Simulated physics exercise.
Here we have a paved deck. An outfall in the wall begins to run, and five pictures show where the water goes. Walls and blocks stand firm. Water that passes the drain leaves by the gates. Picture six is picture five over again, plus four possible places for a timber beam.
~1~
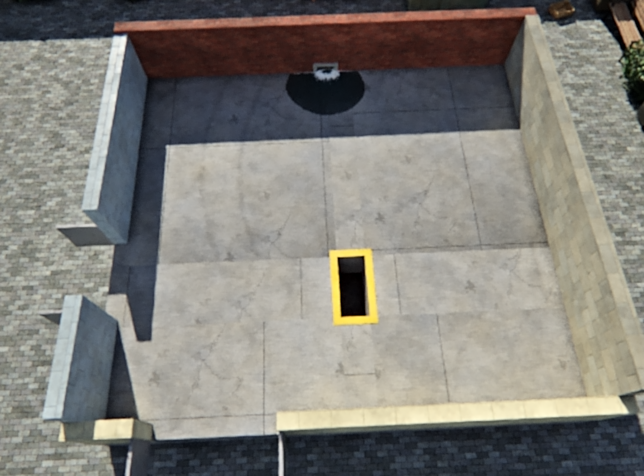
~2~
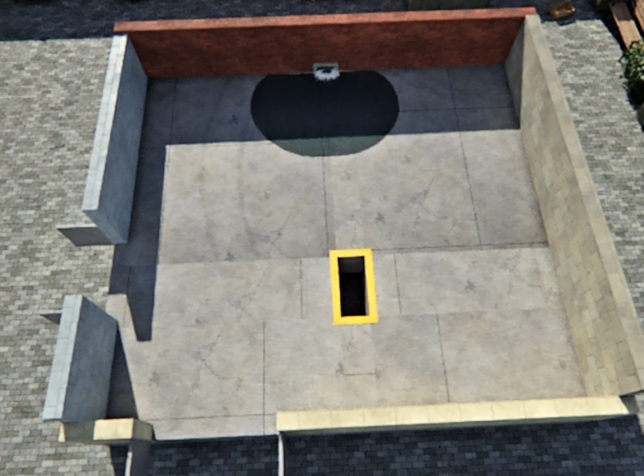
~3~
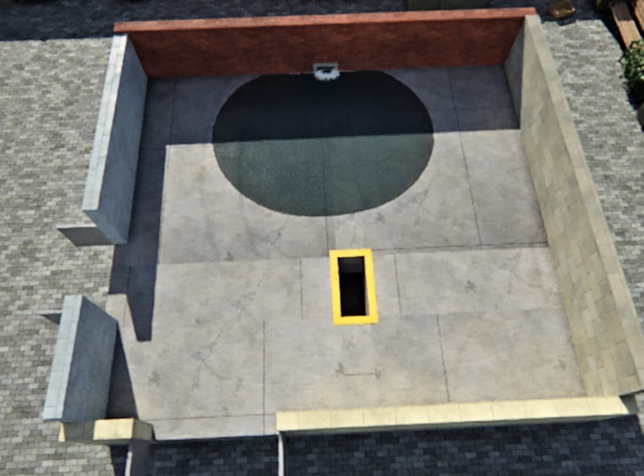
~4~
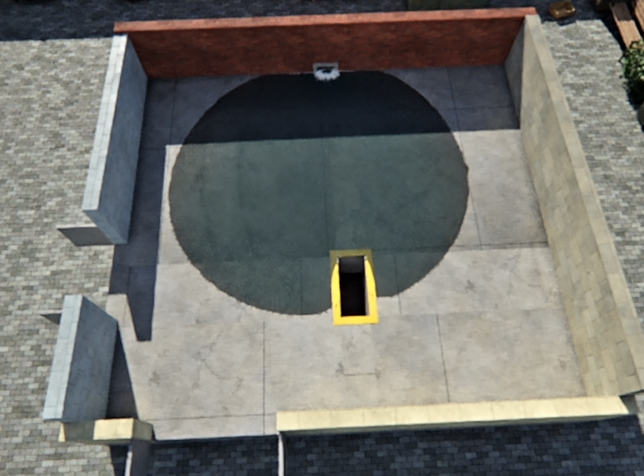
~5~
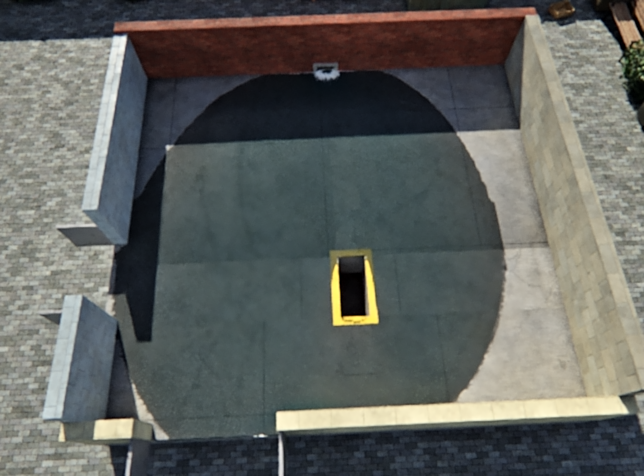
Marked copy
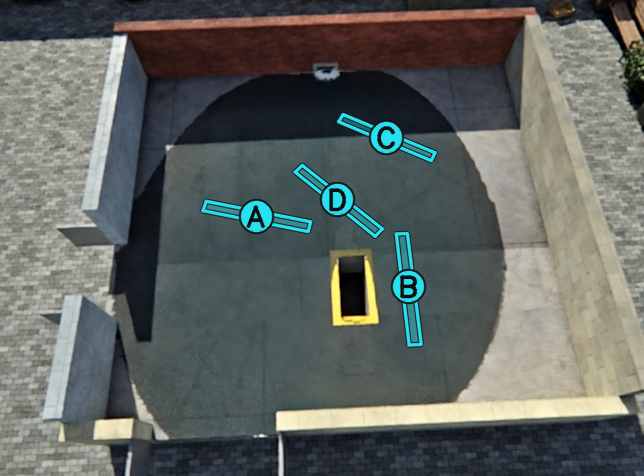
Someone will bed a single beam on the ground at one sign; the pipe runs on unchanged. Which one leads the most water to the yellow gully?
A works best here.
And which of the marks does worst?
D.
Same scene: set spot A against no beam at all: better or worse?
Spot A is better.
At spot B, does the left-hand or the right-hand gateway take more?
The right gate.
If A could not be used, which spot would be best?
Spot B.
On the marked copy, A from (204, 205) to (309, 226); B from (415, 344) to (401, 233); C from (340, 118) to (433, 156); D from (298, 168) to (378, 232).
For spot A, about 32 % of the stream goes into the yellow gully, about 66 % out by the gates.
For spot B, about 20 % of the stream goes into the yellow gully, about 78 % out by the gates.
For spot C, about 10 % of the stream goes into the yellow gully, about 88 % out by the gates.
For spot D, about 4 % of the stream goes into the yellow gully, about 95 % out by the gates.
